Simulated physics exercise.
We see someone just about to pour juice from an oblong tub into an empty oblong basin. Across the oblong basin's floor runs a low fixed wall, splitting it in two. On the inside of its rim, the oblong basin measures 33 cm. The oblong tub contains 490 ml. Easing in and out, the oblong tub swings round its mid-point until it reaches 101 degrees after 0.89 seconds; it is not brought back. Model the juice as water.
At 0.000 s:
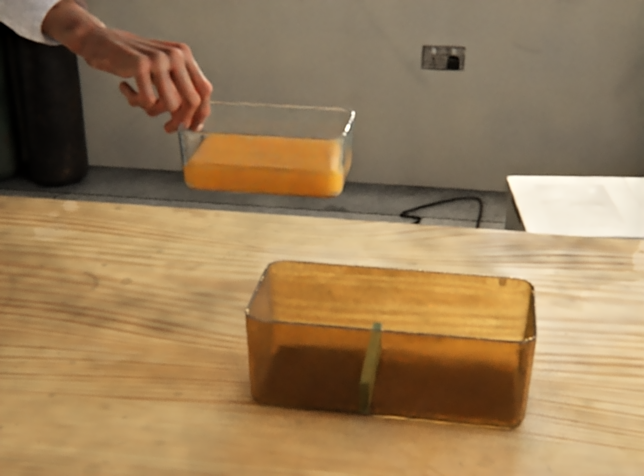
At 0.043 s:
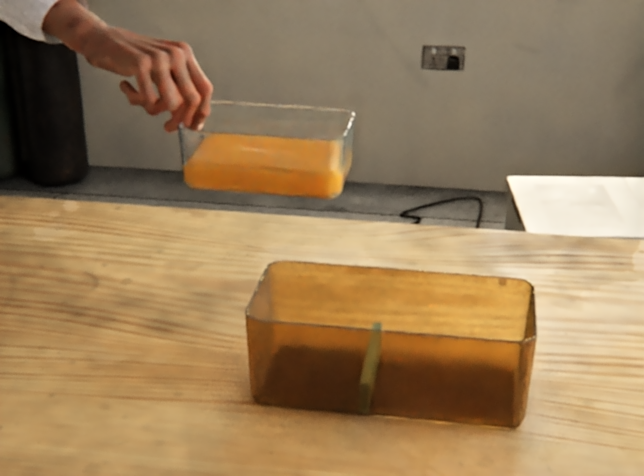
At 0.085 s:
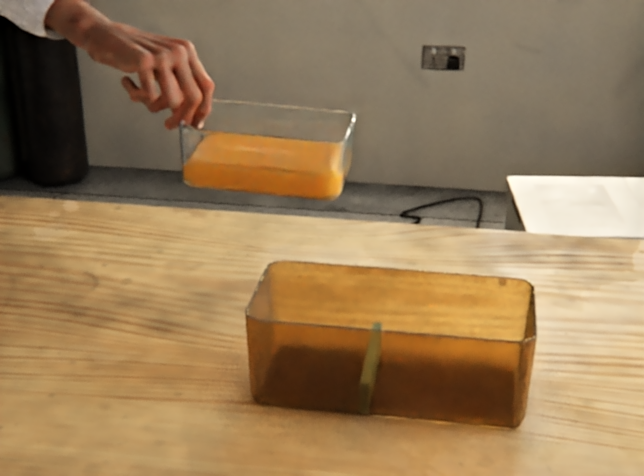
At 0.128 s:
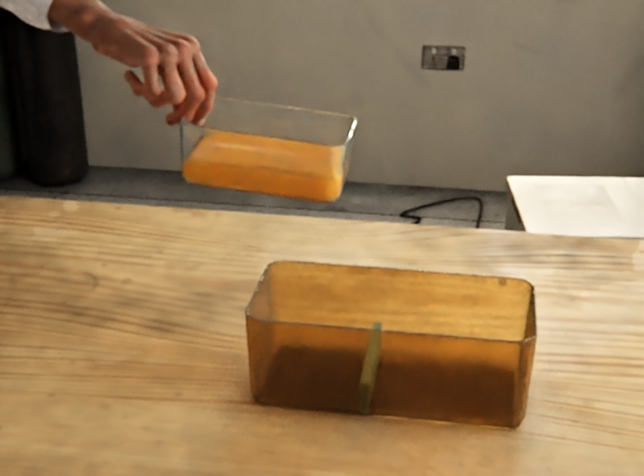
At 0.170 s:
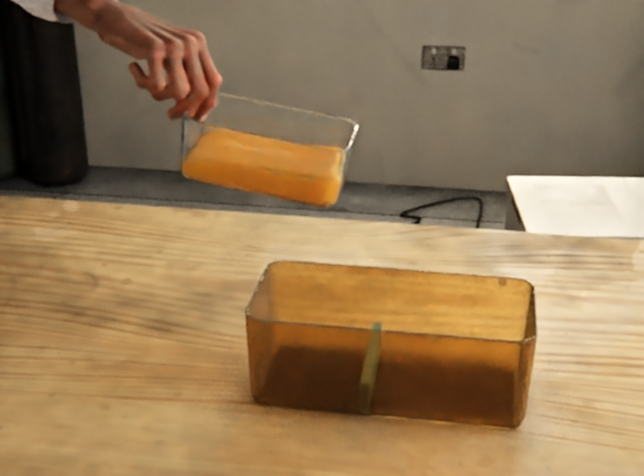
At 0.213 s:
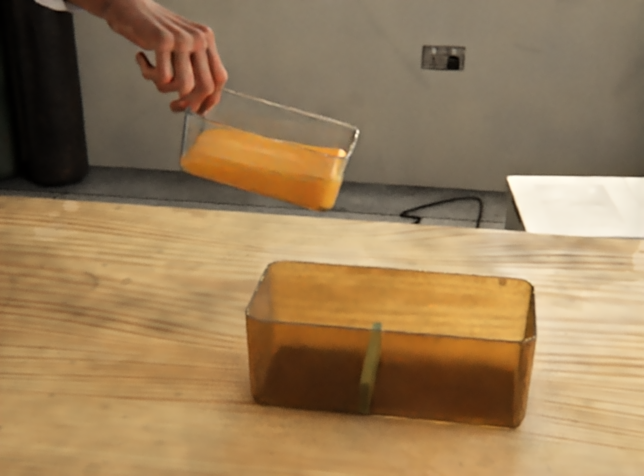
A hand gradually tilts a clear tub of orange juice rightward above a divided amber basin.
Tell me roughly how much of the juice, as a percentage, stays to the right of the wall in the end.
Around 58 per cent stays on the right.
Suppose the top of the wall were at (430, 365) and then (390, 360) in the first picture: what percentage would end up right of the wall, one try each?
Try 1: 10 %; try 2: 35 %.
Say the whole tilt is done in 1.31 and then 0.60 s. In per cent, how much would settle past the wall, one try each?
Try 1: Approx. 50 %; try 2: Approx. 55 %.
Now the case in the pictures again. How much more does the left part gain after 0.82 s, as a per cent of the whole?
That is roughly 18 in a hundred of the whole.
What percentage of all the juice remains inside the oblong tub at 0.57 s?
40 %.
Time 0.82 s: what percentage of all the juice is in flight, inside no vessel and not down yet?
In-air share: About 7 %.
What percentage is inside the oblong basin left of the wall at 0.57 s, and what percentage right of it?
Left roughly 0, right roughly 4.
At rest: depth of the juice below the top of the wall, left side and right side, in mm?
Some 30 mm on the left and 30 mm on the right.
By 0.57 s the tilt is 71° and 41 per cent is still to pour, 0 is left of the wall and 4 right of it.
By 0.82 s the tilt is 100° and 14 per cent is still to pour, 22 is left of the wall and 57 right of it.
By 1.10 s the tilt is 101° and 1 per cent is still to pour, 38 is left of the wall and 57 right of it.
By 1.39 s the tilt is 101° and 0 per cent is still to pour, 41 is left of the wall and 58 right of it.
At rest 41 per cent lies left of the wall, 58 right of it and 1 outside.
